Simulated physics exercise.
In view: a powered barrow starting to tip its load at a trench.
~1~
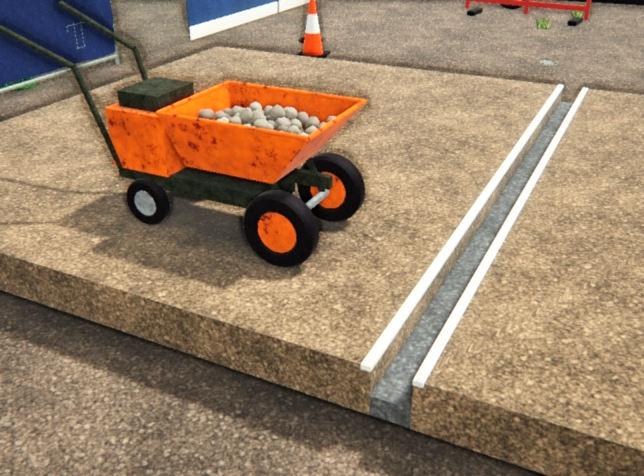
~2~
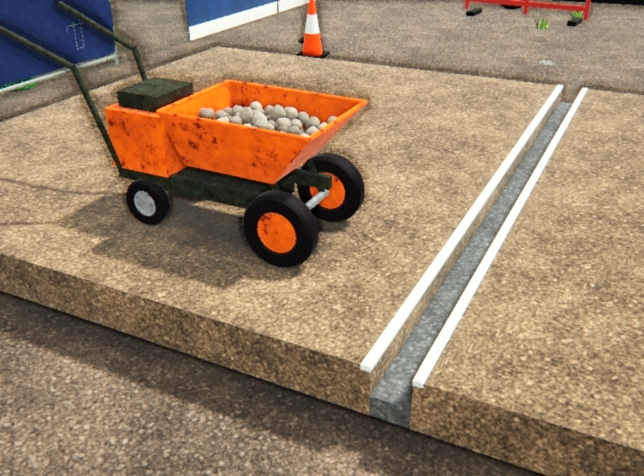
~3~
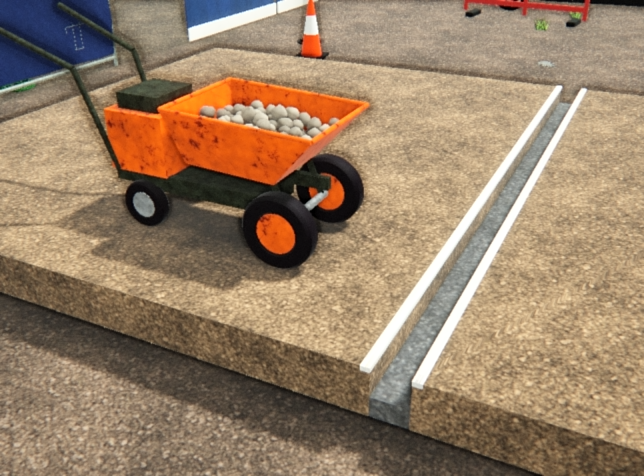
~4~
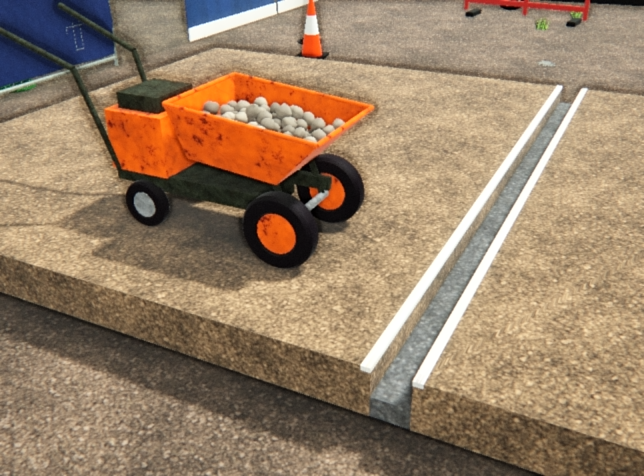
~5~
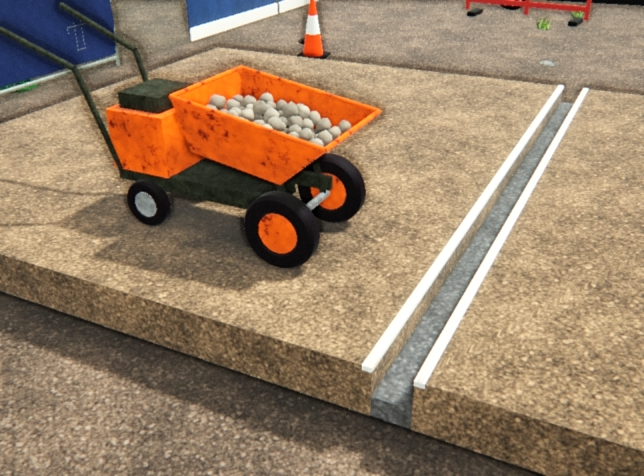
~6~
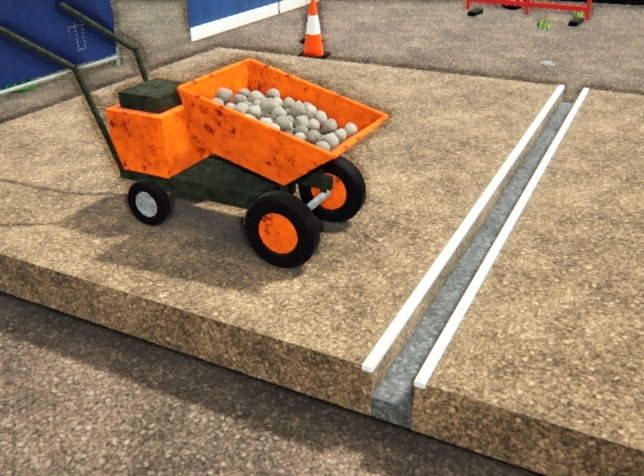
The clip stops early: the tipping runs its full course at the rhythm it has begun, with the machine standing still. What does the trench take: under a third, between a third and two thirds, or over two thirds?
The trench takes between a third and two thirds.
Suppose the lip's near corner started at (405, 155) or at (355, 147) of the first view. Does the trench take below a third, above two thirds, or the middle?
The first try: Less than a third. The second: Between a third and two thirds.
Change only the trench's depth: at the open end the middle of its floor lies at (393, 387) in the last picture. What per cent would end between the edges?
Some 40 per cent.
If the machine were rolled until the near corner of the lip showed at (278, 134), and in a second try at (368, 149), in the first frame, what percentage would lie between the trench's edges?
In turn 50 and 30 in a hundred.
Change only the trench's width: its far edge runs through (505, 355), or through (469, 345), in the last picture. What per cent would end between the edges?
About 80 and 70 per cent.
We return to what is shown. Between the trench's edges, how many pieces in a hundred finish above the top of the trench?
Close to 15 per cent.
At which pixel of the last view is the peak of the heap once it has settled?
Around (427, 252).
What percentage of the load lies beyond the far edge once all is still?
Close to 25 per cent.
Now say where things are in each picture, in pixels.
Lip of the skip at (308, 139), level; top of the load at (259, 120), river pebbles; first edge of the trench at (395, 324); far edge at (443, 338), the trench under half as wide as the skip, and about as deep as wide, in the first frame.
Lip of the skip at (309, 140), level; top of the load at (235, 123), in the second frame.
Lip of the skip at (311, 143), tipped barely; top of the load at (236, 122), in the third frame.
Lip of the skip at (317, 146), tipped a little; top of the load at (246, 114), in the fourth frame.
Lip of the skip at (325, 150), tipped a little; top of the load at (236, 115), in the fifth frame.
Lip of the skip at (333, 157), tipped a little; top of the load at (243, 111); first edge of the trench at (396, 325); far edge at (445, 338), in the sixth frame.
Soon after the last picture, skip tipped steeply; all in the skip.
A little later, skip tipped right over; about two thirds in the skip; about a quarter short of the trench; a small part in or heaped over the trench; a small part falling.
Later still, skip tipped right over; a small part in the skip; about a quarter short of the trench; about half in or heaped over the trench; about a quarter beyond it.
By the end, skip tipped right over; a stray few in the skip; about a quarter short of the trench; about half in or heaped over the trench; about a quarter beyond it.
